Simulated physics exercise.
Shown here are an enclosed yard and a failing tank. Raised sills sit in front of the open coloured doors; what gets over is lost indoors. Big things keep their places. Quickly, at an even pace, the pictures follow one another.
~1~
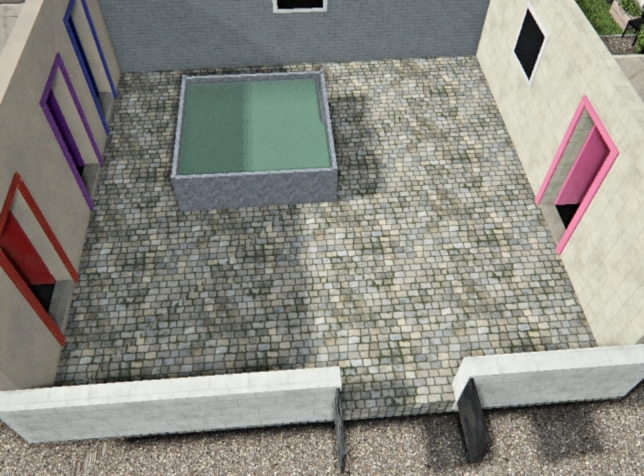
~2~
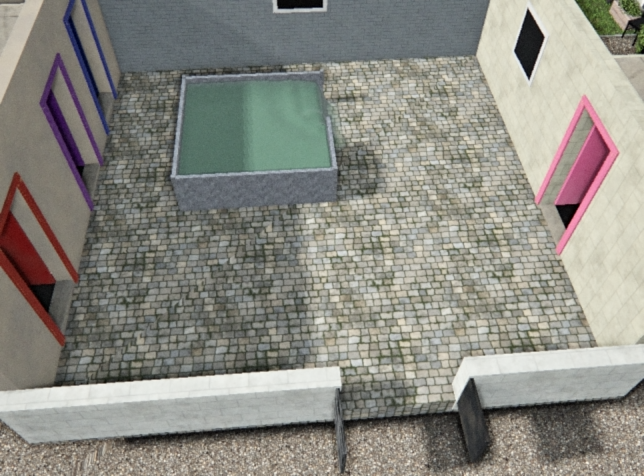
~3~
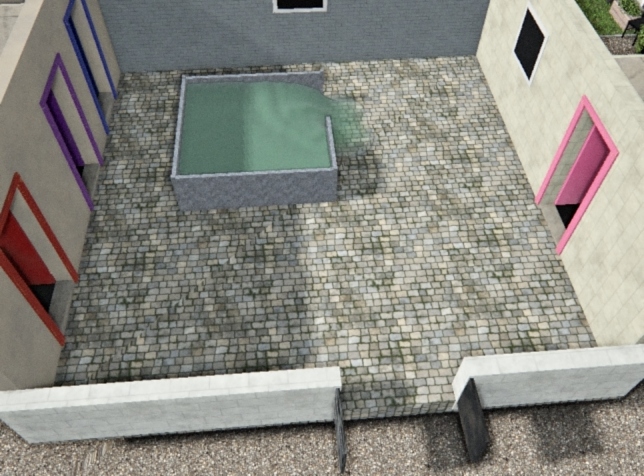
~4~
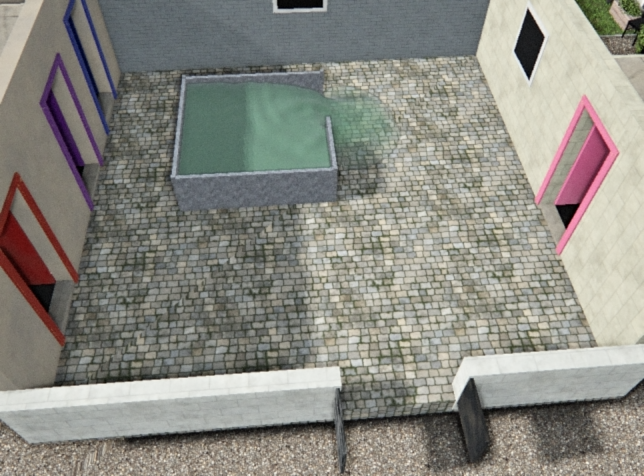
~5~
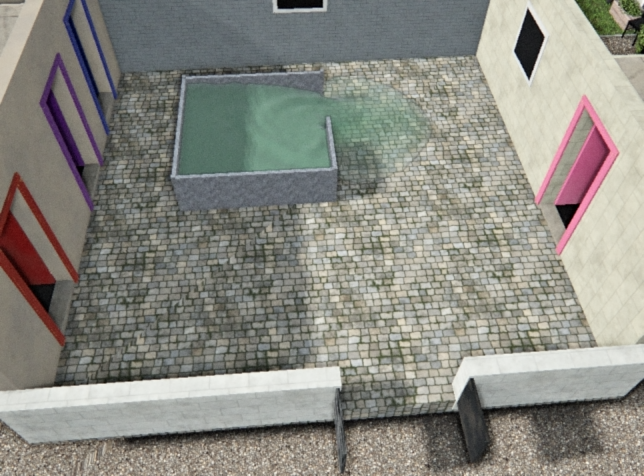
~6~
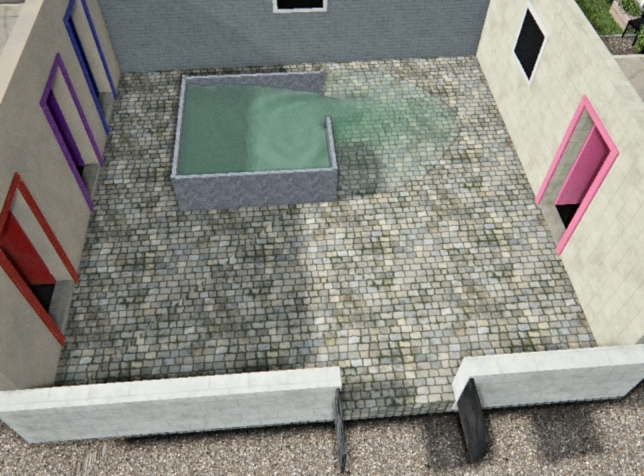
In this clip, a raised tank of green water stands in a paved, walled yard with coloured doorways. Its right side opens near the back corner, and water pours out and spreads rightward across the paving.
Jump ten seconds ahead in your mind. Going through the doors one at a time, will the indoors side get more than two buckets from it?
In order: The purple door will let in an allowed amount; the red door will let in an allowed amount; the blue door will let in an allowed amount; the pink door will let in too much.
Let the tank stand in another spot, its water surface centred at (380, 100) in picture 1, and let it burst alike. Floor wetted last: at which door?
That would be the door marked red.
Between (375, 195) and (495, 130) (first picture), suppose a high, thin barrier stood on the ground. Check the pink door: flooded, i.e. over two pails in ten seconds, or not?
My guess is that the pink one stays within limits.
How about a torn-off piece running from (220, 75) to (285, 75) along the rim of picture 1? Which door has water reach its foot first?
The answer is the door marked blue.
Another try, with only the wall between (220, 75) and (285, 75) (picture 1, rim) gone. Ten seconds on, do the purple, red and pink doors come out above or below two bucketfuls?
So purple remains below the limit, red remains below the limit and pink remains below the limit.
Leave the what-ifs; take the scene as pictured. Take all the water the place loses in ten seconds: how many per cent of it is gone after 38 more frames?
I'd estimate some 30 per cent.
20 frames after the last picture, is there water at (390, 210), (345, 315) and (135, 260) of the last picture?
Result, in that order: Not wetted / not wetted / not wetted.
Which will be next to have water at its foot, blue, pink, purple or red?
Looks like the pink door gets there first.
A moment on, water covers 25 % of the floor; the purple door not reached, the red door not reached, the blue door not reached, the pink door not reached.
Next, water covers 25 % of the floor; the purple door not reached, the red door not reached, the blue door not reached, the pink door wet at the sill, nothing in.
Then, water covers 35 % of the floor; the purple door not reached, the red door not reached, the blue door not reached, the pink door under two buckets in.
Later, water covers 65 % of the floor; the purple door not reached, the red door not reached, the blue door not reached, the pink door over two buckets in.
In the end, water covers 95 % of the floor; the purple door wet at the sill, nothing in, the red door wet at the sill, nothing in, the blue door wet at the sill, nothing in, the pink door over two buckets in.
